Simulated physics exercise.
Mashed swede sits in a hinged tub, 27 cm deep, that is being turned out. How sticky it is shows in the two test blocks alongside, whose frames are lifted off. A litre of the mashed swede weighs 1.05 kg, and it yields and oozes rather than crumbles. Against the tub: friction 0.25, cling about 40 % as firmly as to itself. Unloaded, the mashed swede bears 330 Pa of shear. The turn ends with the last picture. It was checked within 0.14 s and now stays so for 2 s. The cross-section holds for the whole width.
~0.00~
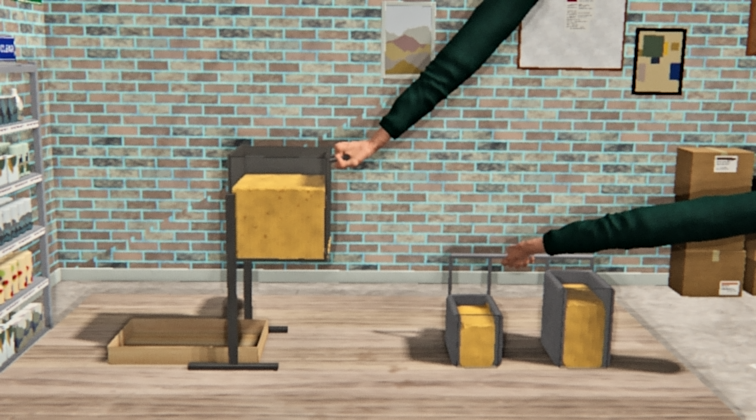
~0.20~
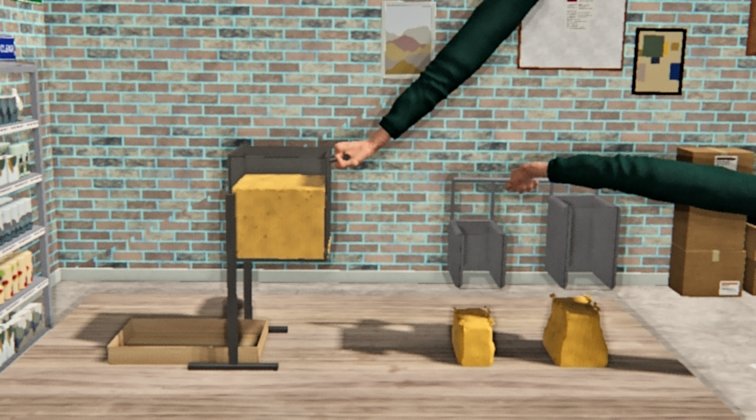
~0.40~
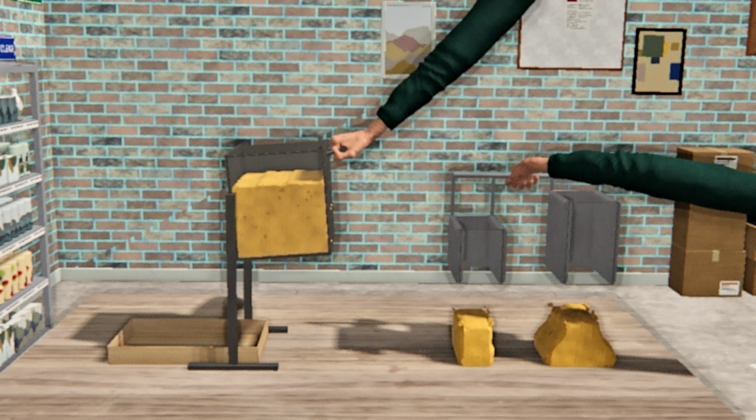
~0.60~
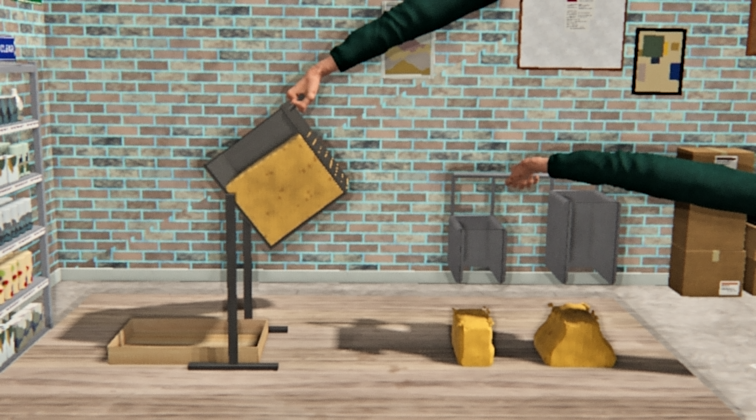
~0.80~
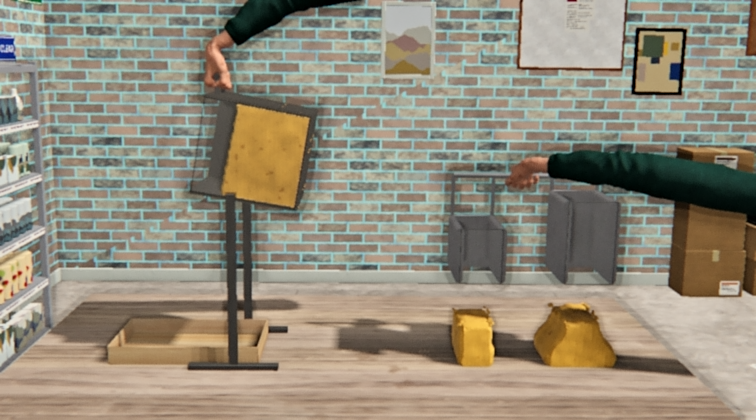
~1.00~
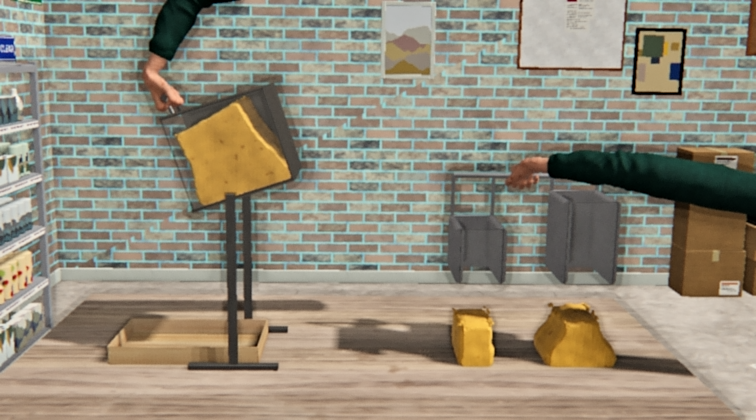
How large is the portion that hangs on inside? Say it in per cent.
The portion that hangs on inside is near 0 %.
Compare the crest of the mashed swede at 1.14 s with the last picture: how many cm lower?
About 12 cm.
By 1.14 s, the tub is at 108 degrees and holds 64 %.
By 1.31 s, the tub is at 108 degrees and holds 30 %.
By 1.48 s, the tub is at 108 degrees and holds 9 %.
By 1.65 s, the tub is at 108 degrees and holds 0 %.
By 3.00 s, at the end, the tub is at 108 degrees and holds 0 %.
